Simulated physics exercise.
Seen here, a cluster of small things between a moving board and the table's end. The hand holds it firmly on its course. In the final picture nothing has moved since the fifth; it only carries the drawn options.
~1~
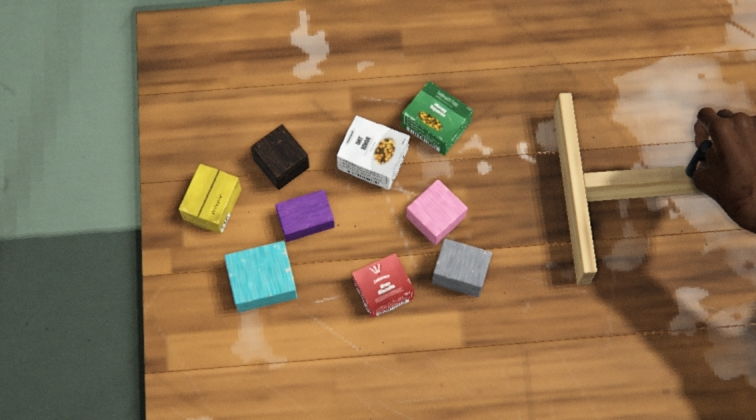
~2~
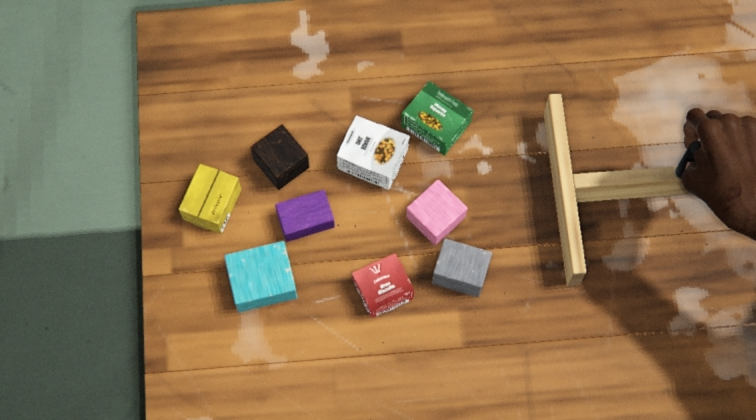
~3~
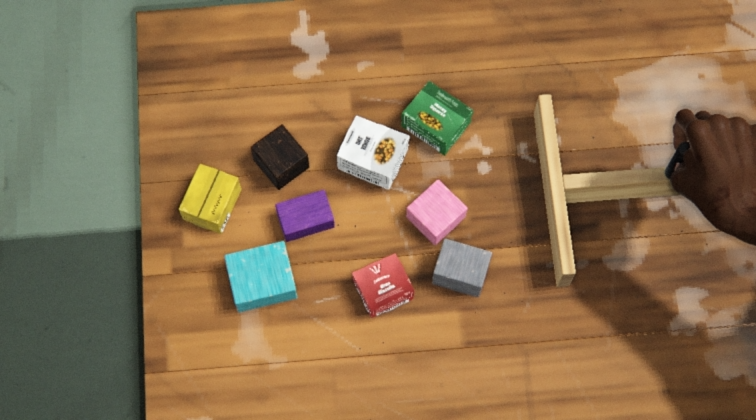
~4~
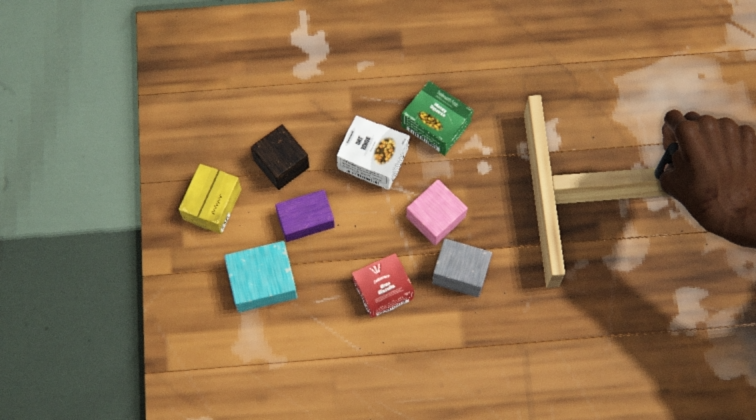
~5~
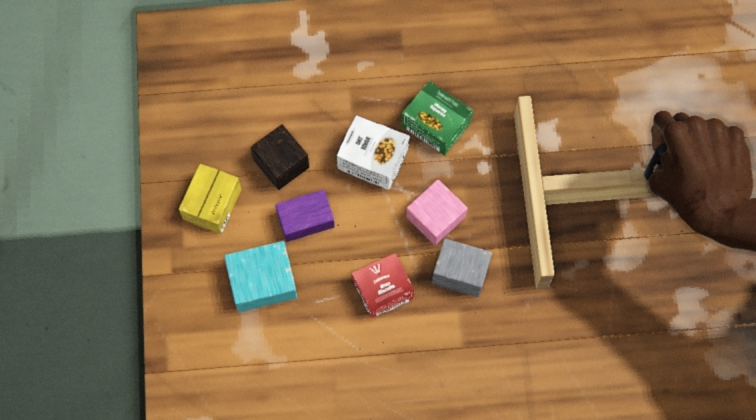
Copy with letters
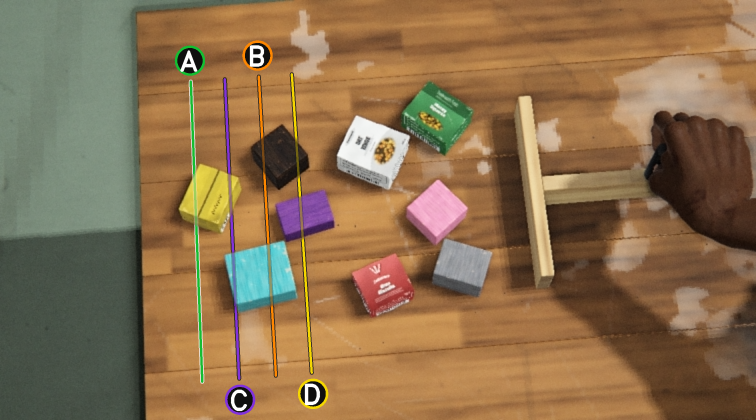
A wooden board on a handle, gripped by a hand, slid slowly a short way left across the table toward a cluster of colourful blocks and small boxes, which all stayed still.
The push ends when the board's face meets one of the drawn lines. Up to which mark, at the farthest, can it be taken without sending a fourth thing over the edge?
Stop at C.
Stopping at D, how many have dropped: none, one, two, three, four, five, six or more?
The count is none.
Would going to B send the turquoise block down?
By then, yes.
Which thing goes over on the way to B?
The turquoise block.
On the marked copy, A at (196, 226); B at (267, 220); C at (232, 223); D at (301, 218).
Following C. Soon after the start, board (426, 192); green packet (375, 119); grey block (401, 282).
Later, board (315, 201); turquoise block (184, 276); yellow box (192, 198).
In the end, board (233, 207); turquoise block over the edge; yellow box over the edge; two fallen.
As for the rest, A drops four; B is within the limit but short; D is within the limit but short.
